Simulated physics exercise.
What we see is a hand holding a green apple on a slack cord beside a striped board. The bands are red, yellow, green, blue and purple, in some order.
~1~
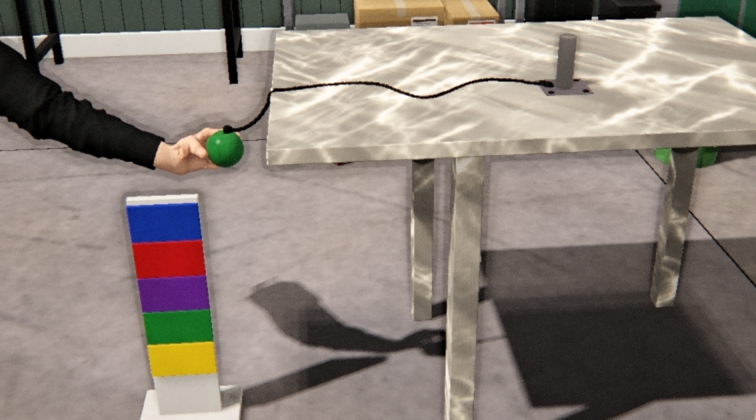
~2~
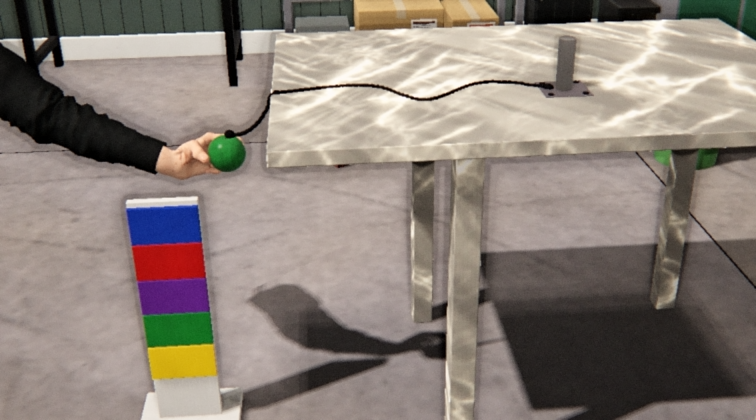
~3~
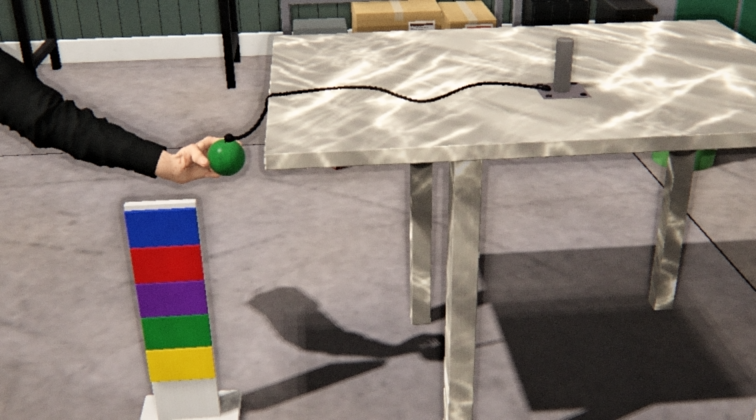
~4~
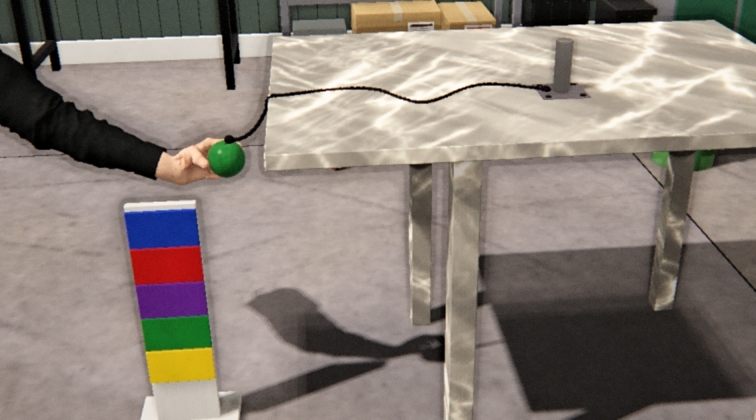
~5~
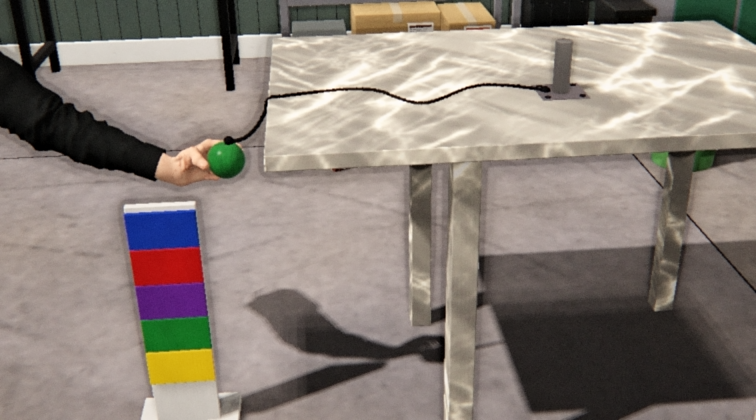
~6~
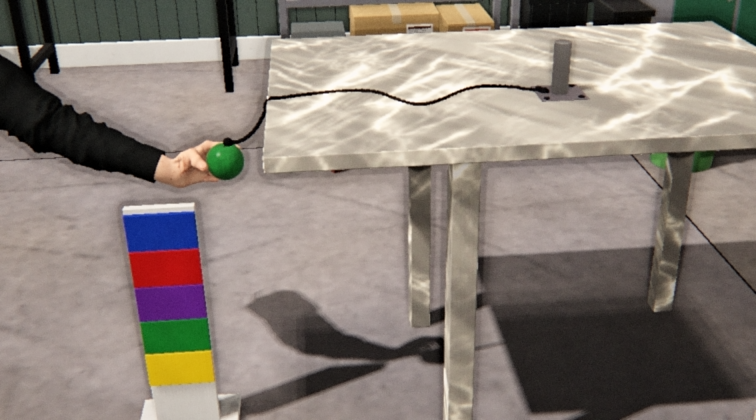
A hand in a black sleeve held a green ball on a slack dark cord beside a table, above a board with colored stripes, and barely moved while the whole view shifted very slightly.
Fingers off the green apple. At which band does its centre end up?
At blue.
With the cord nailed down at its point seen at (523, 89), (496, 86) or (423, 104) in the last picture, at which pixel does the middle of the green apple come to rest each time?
Near (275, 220), (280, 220) and (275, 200).
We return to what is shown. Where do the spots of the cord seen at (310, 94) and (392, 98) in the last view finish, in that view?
The first at (267, 108), the second at (357, 99).
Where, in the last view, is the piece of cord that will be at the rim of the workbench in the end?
It lies at about (310, 94).
Soon after, apple near (282, 226); level with blue.
After that, apple near (260, 228); level with blue.
In the end, apple near (277, 228); level with blue. Its centre hangs level with the blue band.
